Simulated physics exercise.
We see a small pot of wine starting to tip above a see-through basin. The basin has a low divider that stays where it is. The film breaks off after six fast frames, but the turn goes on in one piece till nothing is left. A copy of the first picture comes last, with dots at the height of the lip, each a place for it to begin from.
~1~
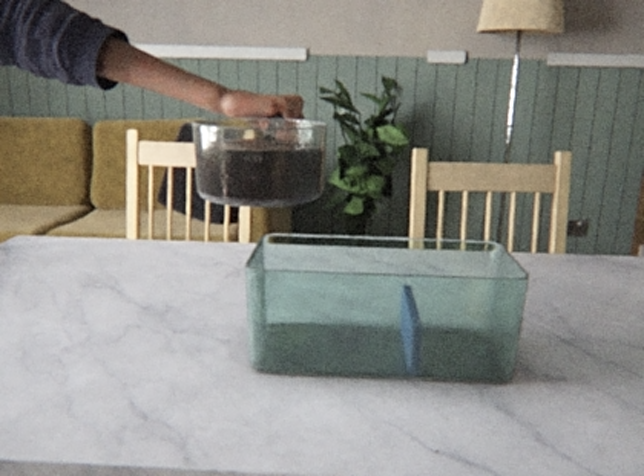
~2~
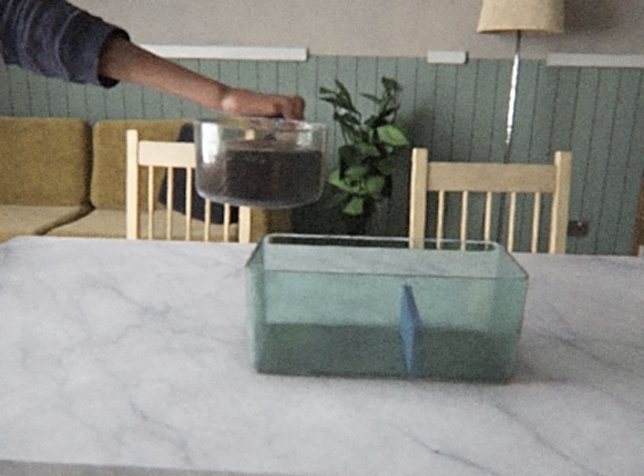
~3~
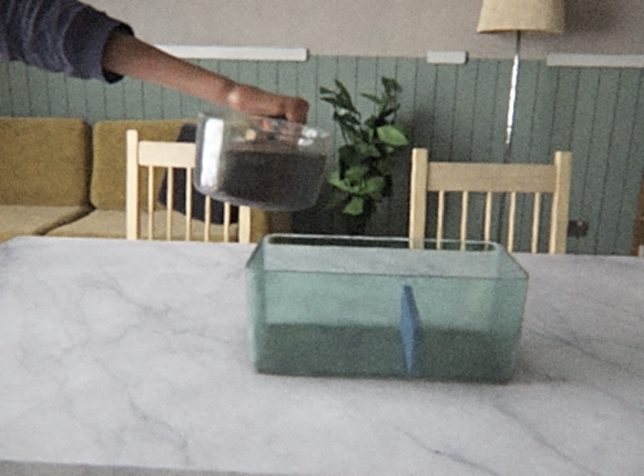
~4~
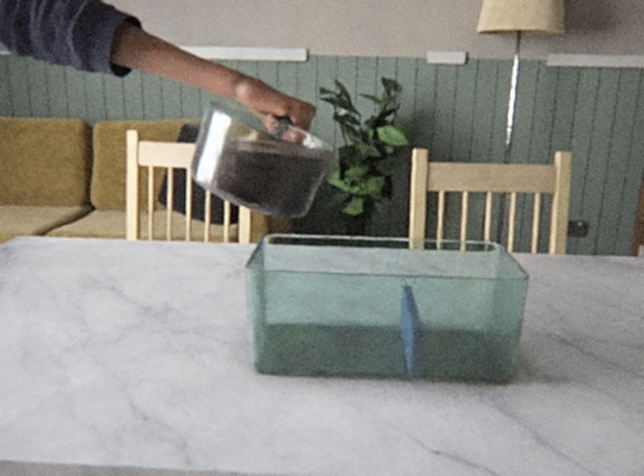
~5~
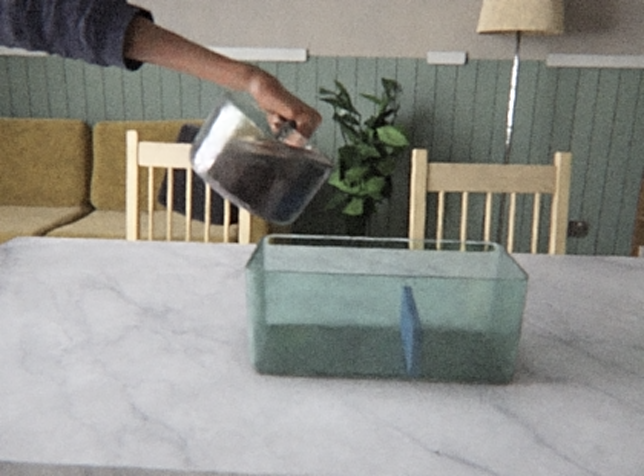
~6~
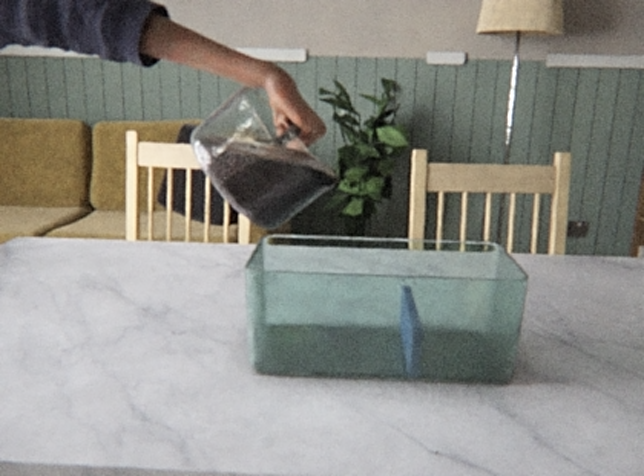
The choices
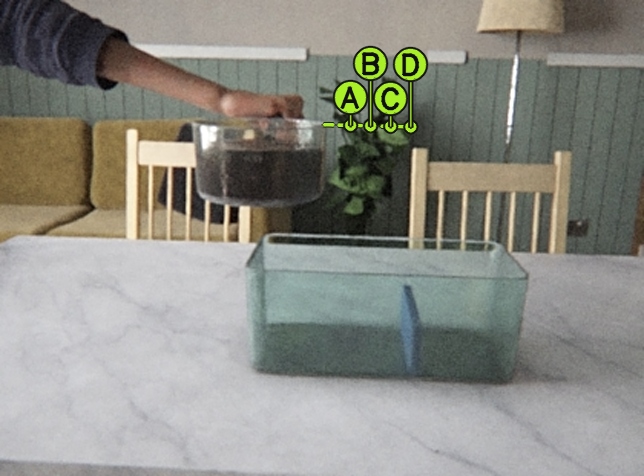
A hand tilting a clear pot of dark liquid steadily to the right above a see-through basin on a marble-patterned table.
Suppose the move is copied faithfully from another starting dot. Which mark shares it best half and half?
Spot D does it best.
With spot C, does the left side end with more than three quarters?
No.
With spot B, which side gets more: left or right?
The left one.
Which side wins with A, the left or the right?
The left one.
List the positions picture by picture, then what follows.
Upright, lip at (324, 124); basin from (250, 367) to (513, 379); top of the wall at (412, 303); nothing has left yet, in the first frame.
Tipped about 2°, lip at (325, 127); nothing has left yet, in the second frame.
Tipped about 9°, lip at (329, 135); nothing has left yet, in the third frame.
Tipped about 20°, lip at (332, 149); nothing has left yet, in the fourth frame.
Tipped about 34°, lip at (332, 167); wine is over the lip, down to (332, 167), in the fifth frame.
Tipped about 50°, lip at (327, 186); wine is over the lip, down to (335, 187), in the sixth frame.
On the marked copy, A at (350, 125); B at (370, 125); C at (390, 126); D at (410, 126).
If A is chosen, about 84 % ends left of the wall and 8 % right of it; 8 % is lost outside.
If B is chosen, about 82 % ends left of the wall and 11 % right of it; 7 % is lost outside.
If C is chosen, about 67 % ends left of the wall and 28 % right of it; 5 % is lost outside.
If D is chosen, about 50 % ends left of the wall and 47 % right of it; 3 % is lost outside.
